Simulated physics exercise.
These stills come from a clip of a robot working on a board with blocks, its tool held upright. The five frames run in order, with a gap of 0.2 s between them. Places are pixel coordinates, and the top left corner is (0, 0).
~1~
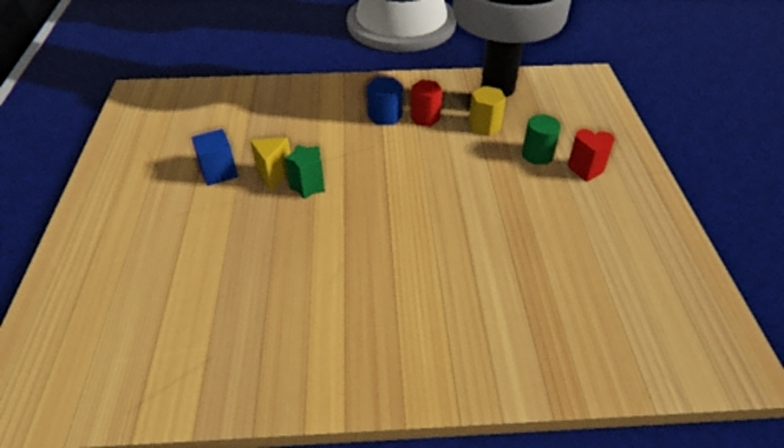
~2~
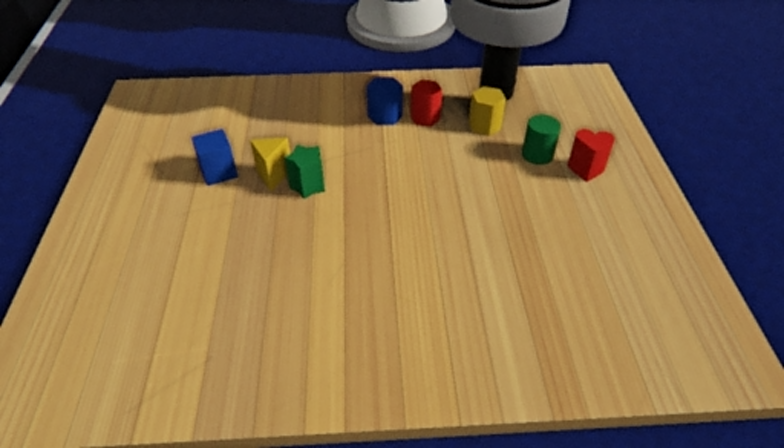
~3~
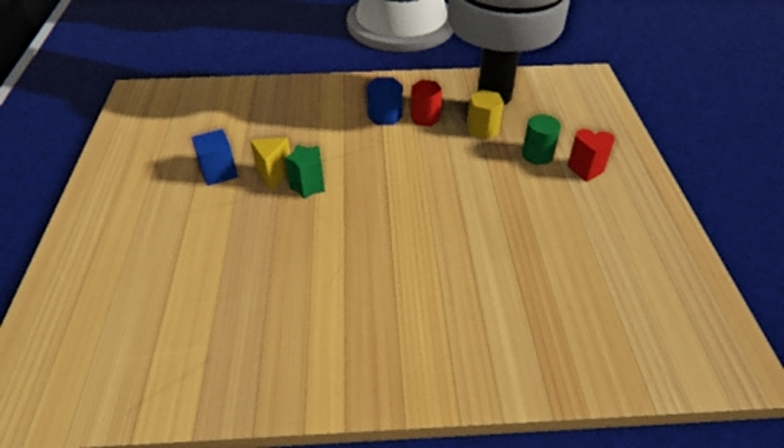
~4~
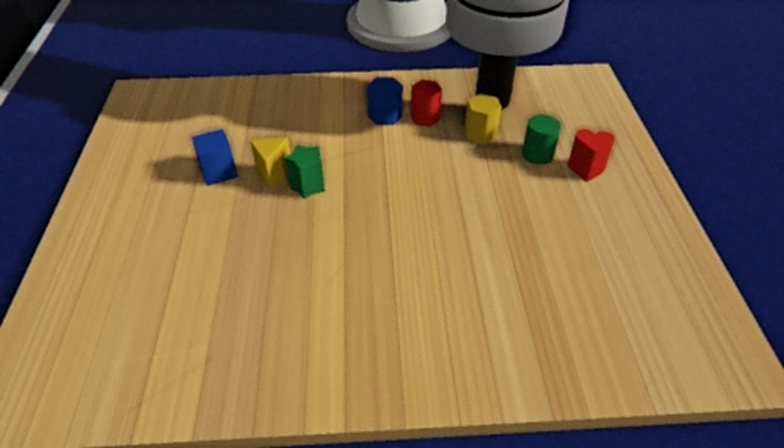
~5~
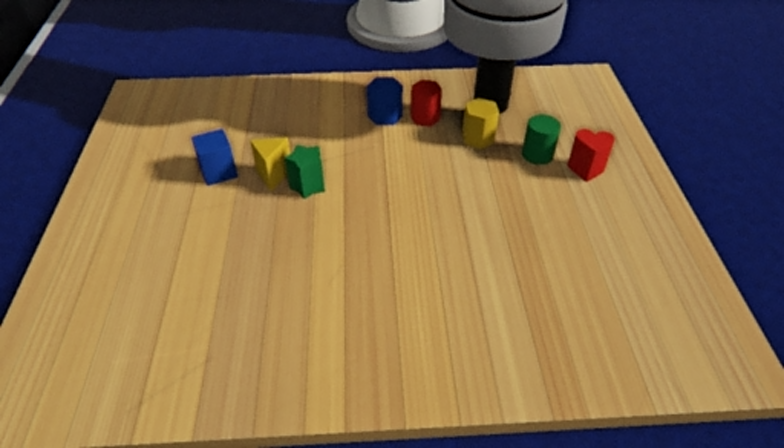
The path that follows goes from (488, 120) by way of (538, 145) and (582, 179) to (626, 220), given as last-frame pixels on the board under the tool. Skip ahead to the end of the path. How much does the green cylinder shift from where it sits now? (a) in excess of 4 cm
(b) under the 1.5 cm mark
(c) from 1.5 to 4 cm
That would be a.
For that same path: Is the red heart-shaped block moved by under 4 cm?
My answer is no.
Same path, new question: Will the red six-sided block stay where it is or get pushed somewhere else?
That block will keep its spot.
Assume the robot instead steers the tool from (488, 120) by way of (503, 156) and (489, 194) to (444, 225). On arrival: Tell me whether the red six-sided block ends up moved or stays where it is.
Left where it is.
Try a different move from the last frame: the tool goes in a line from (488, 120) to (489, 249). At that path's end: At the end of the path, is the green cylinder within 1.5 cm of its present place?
Yes, that is what happens.
On the path given first. One third of the way, tool at (542, 131); green cylinder at (560, 136).
Two thirds of the way, tool at (587, 164); green cylinder at (582, 170); red heart-shaped block at (633, 155), turned 45° anticlockwise.
At the end, tool at (632, 205); red six-sided block in place; yellow six-sided block in place; green cylinder at (588, 184); red heart-shaped block at (651, 164), turned 125° anticlockwise.
